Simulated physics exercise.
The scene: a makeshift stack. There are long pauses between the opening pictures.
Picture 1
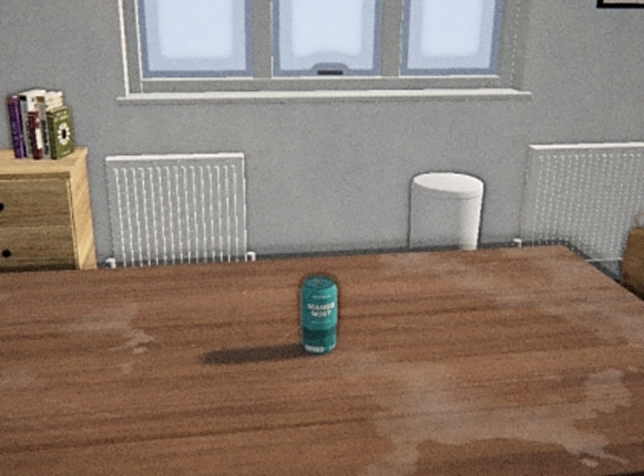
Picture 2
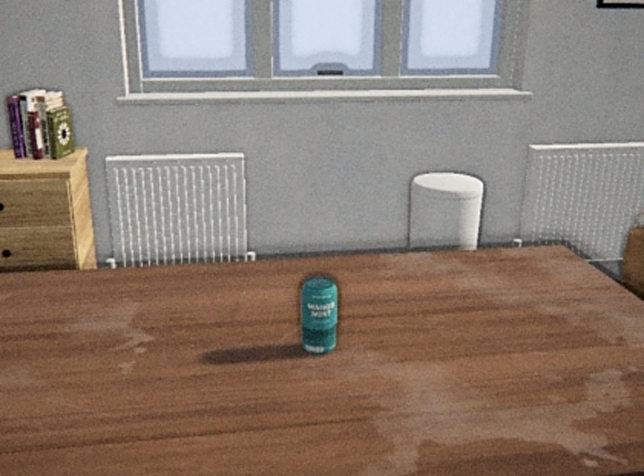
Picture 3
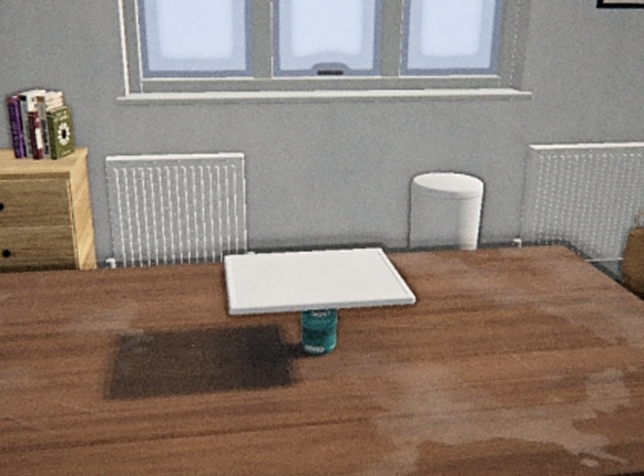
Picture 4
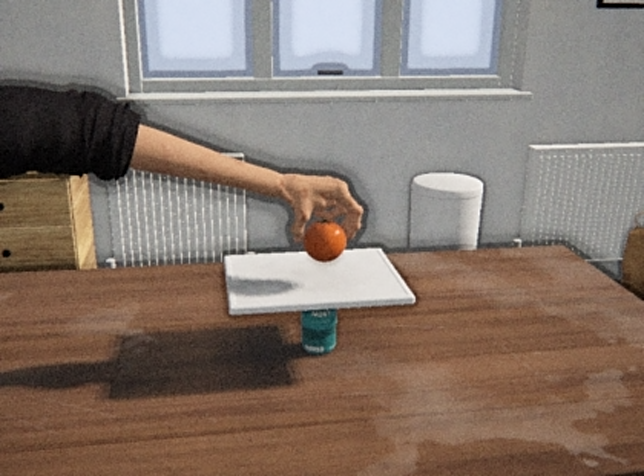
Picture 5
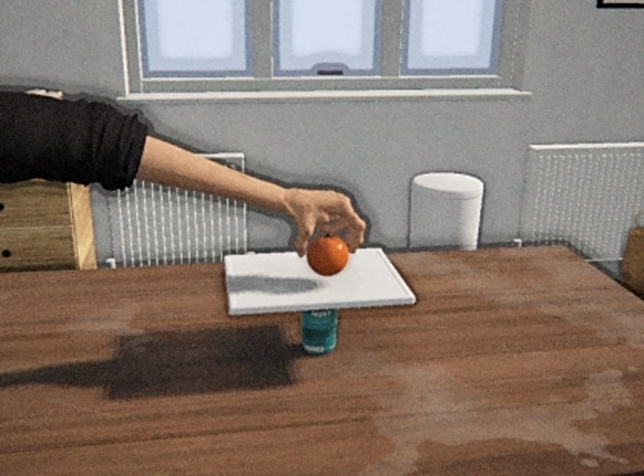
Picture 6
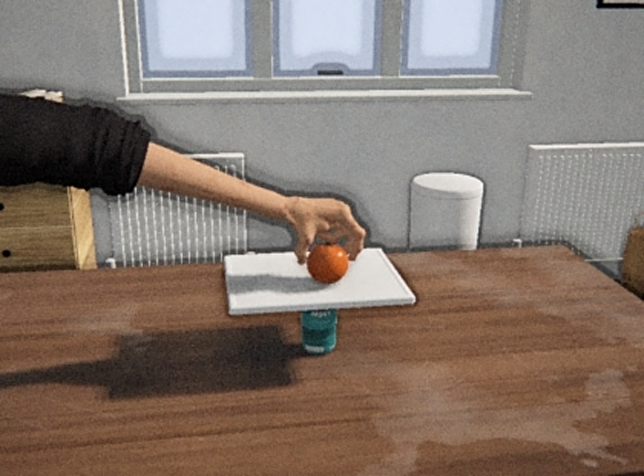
On a wooden table, a white board appears atop a turquoise can, and a hand lowers an orange tomato onto it.
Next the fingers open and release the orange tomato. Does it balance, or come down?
It stays up.
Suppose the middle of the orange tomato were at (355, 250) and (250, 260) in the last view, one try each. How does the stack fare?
First, it stays up; second, it loses its balance.
Then, 0.80 s after the last picture, nothing has stirred.
Then, 1.80 s after the last picture, things are still on the move.
At rest, all 3 in place. Seen from the same camera at the end, orange tomato near (328, 264). The stack keeps its balance.
